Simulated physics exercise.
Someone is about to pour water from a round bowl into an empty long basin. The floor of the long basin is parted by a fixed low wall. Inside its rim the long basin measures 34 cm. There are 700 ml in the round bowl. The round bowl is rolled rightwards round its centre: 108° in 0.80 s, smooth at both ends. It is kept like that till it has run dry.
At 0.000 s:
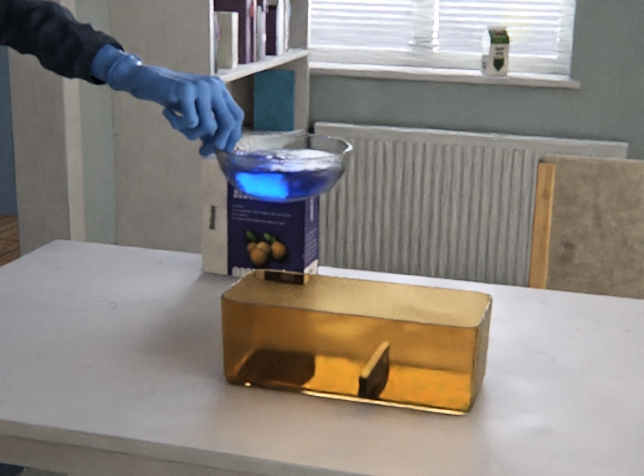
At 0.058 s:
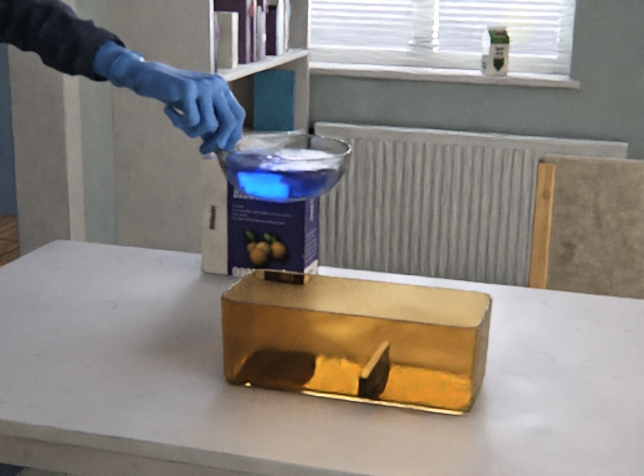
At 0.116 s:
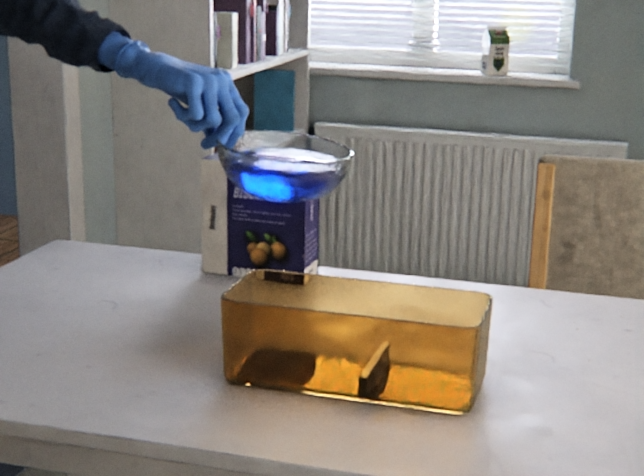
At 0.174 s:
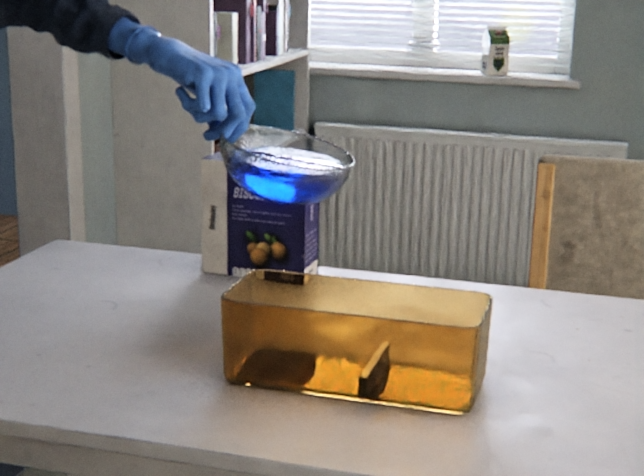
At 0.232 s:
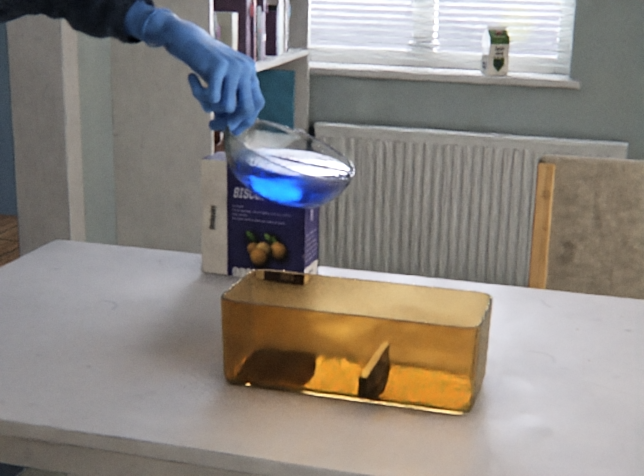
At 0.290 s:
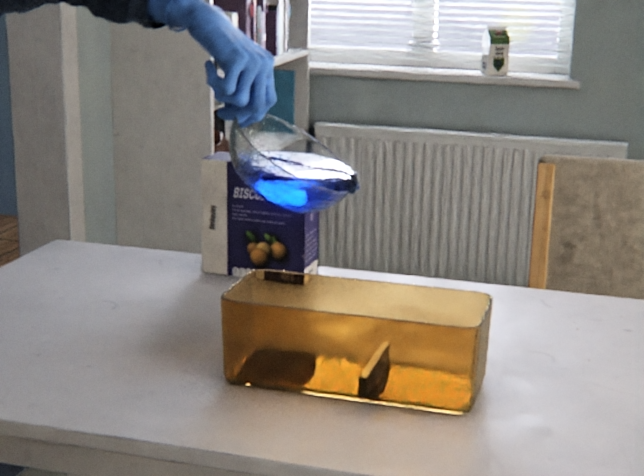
In the video, a blue-gloved hand holds a clear round bowl of blue liquid above a long amber basin on a white table, then gradually tilts it rightwards, the liquid shifting towards the lowered right rim.
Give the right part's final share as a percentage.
The far part has some 50 per cent.
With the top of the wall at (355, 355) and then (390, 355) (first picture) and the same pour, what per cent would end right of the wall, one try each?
First 65, then 35 per cent.
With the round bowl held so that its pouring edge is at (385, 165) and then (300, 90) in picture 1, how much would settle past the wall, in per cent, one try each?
First 60, then 20 per cent.
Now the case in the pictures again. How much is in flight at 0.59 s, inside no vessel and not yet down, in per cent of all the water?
About 36 per cent.
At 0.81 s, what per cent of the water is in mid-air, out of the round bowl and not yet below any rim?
Some 6 per cent.
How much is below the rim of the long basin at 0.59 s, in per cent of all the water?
Some 56 per cent.
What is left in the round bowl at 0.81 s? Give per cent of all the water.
Near 0 in a hundred.
After 0.59 s the tilt is 91° and 8 per cent is still to pour, 8 is left of the wall and 48 right of it.
After 0.81 s the tilt is 108° and 0 per cent is still to pour, 42 is left of the wall and 52 right of it.
After 1.05 s the tilt is 108° and 0 per cent is still to pour, 46 is left of the wall and 52 right of it.
After 1.30 s the tilt is 108° and 0 per cent is still to pour, 48 is left of the wall and 50 right of it.
In the end 48 per cent lies left of the wall, 50 right of it and 2 outside.
